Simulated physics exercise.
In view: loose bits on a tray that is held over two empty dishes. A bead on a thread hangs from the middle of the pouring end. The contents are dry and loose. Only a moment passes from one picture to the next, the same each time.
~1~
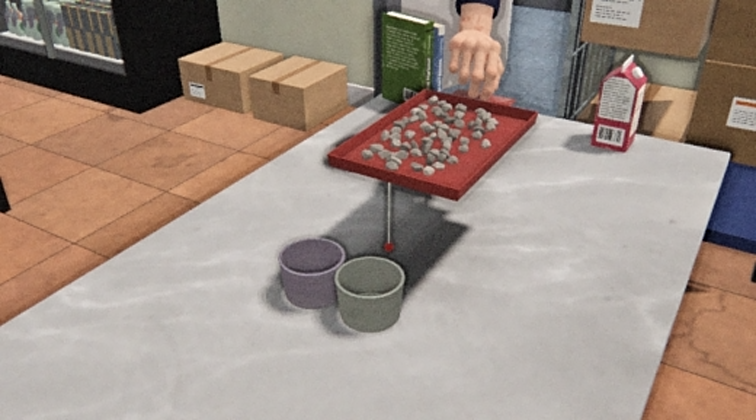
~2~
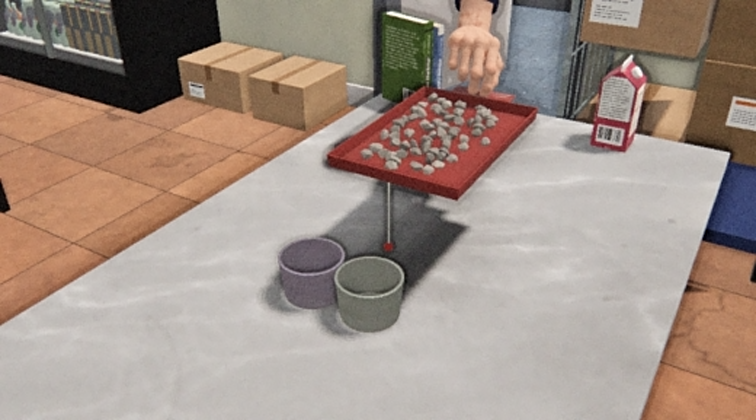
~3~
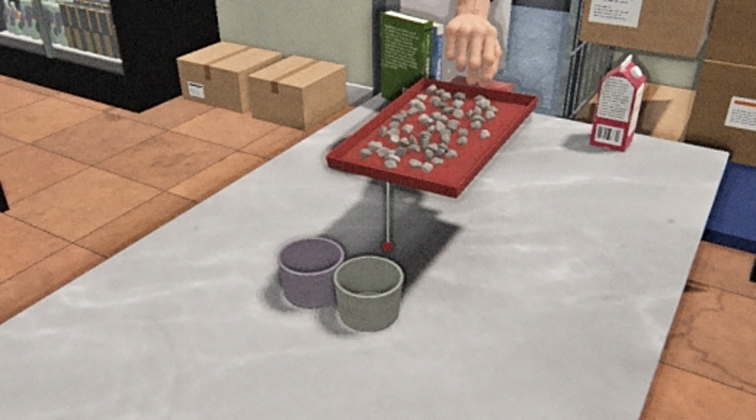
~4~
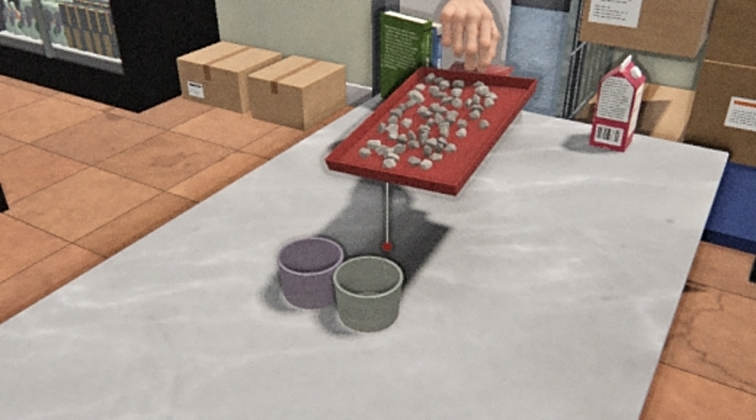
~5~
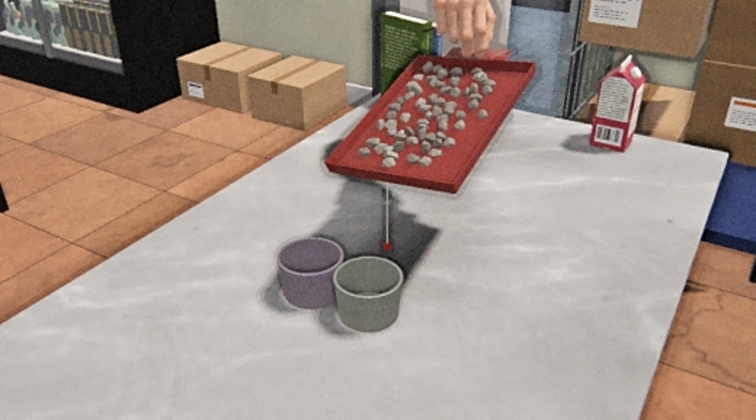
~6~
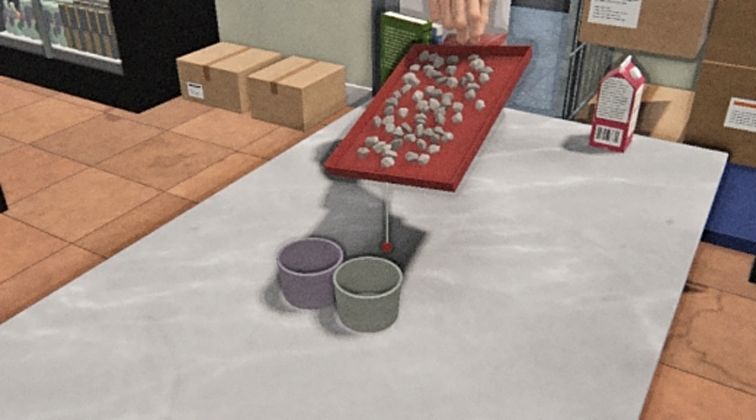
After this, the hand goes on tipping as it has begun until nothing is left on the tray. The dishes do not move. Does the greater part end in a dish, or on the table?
In the dishes lies the larger part of it.
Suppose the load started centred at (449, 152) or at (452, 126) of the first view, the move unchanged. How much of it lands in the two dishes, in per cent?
Roughly 60 per cent, and 50 per cent.
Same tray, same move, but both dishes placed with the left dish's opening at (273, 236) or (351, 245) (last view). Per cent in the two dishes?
In turn 80 and 40 in a hundred.
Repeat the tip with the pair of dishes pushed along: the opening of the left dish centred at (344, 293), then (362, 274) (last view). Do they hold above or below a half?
At the first place the smaller part, at the second not half.
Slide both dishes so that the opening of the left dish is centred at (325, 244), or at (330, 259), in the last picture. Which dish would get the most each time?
The first try: The left one. The second: The left-hand dish.
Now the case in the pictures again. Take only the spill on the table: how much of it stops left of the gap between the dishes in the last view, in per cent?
It comes to 30 per cent or so.
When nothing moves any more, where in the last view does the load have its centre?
At about (320, 286).
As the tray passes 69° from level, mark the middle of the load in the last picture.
At about (350, 153).
Soon, tray tipped steeply; nearly all on the tray; a small part in the air.
A while on, tray tipped past a quarter turn; about a quarter on the tray; a small part in the right dish; about half in the left dish; a small part outside both; a small part in the air.
Towards the end, tray tipped past a quarter turn; a small part in the right dish; about two thirds in the left dish; about a quarter outside both.
Finally, tray tipped past a quarter turn; a small part in the right dish; about two thirds in the left dish; about a quarter outside both.
